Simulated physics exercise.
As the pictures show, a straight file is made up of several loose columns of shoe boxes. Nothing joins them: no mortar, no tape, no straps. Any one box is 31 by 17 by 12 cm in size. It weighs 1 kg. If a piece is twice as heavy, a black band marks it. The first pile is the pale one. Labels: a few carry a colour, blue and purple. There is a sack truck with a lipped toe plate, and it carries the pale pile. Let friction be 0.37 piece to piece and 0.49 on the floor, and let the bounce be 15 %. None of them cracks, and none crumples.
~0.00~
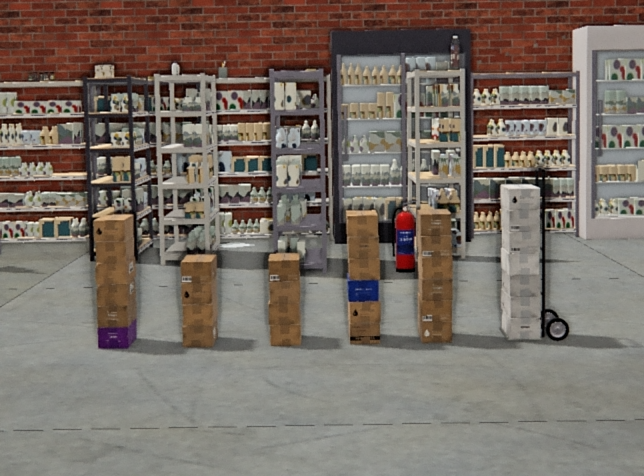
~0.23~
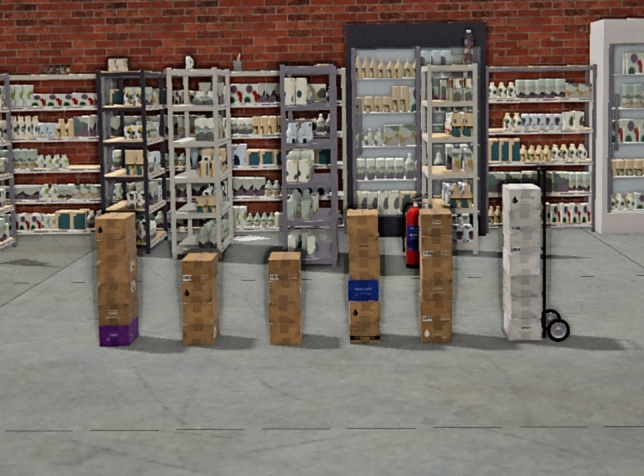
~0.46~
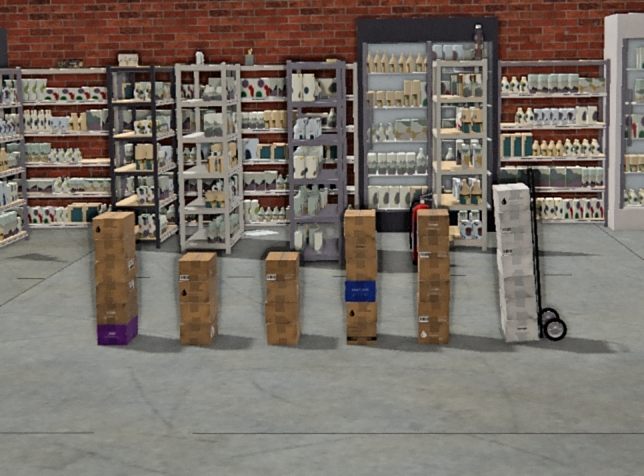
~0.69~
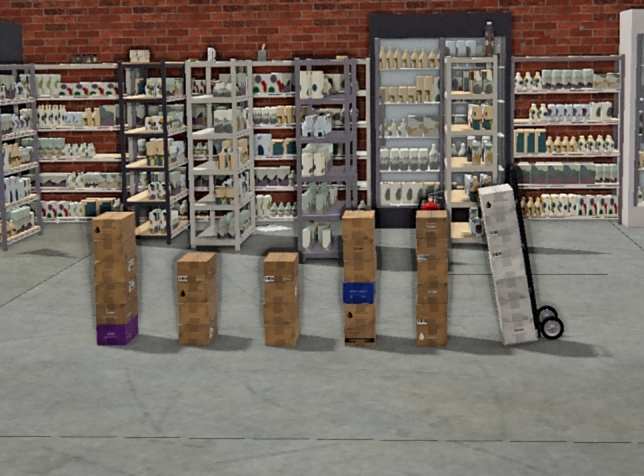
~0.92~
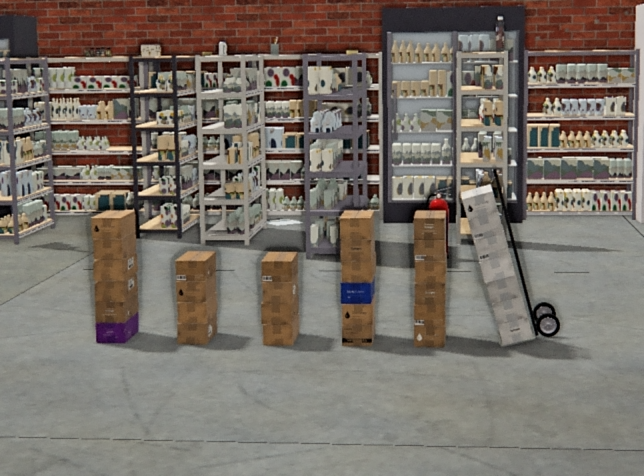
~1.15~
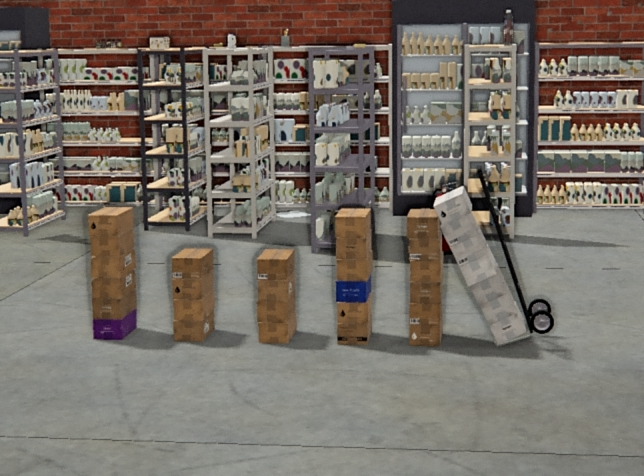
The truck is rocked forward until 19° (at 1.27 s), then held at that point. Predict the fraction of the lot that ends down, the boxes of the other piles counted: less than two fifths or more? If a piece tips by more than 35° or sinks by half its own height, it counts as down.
More than two fifths.
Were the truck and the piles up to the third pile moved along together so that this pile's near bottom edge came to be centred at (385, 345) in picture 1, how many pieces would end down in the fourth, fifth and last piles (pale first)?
That would give fourth 3, fifth 3 and last 0.
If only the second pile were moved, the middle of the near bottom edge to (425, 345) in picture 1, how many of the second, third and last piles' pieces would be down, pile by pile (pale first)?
You'd end with the second pile at 5, the third at 6 and the last at 6 down.
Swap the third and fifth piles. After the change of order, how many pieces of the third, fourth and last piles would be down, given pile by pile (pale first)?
Third 4, fourth 4, last 5.
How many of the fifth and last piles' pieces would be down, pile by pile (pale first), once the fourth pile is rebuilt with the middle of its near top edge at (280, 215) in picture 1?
In that case fifth 3, last 5.
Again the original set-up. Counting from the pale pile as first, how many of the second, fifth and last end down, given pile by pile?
Second 6, fifth 3, last 0.
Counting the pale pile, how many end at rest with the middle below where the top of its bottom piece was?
Among the pale pieces, the count is 2.
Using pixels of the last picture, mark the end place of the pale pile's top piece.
(355, 288).
After 1.60 s, 7 of the pale pile down; none of the 26 other boxes down, 7 disturbed.
After 2.00 s, 7 of the pale pile down; 6 of the 26 other boxes down; blue box leaning 22°.
After 2.50 s, 7 of the pale pile down; 16 of the 26 other boxes down; blue box leaning 38°, 11 cm lower.
At rest (3.2 s), 7 of the pale pile down; 19 of the 26 other boxes down; blue box leaning 39°, 12 cm lower; purple box unmoved. That is 73 per cent. As the last picture would show them, middles, blue box near (289, 305), purple box near (114, 323).
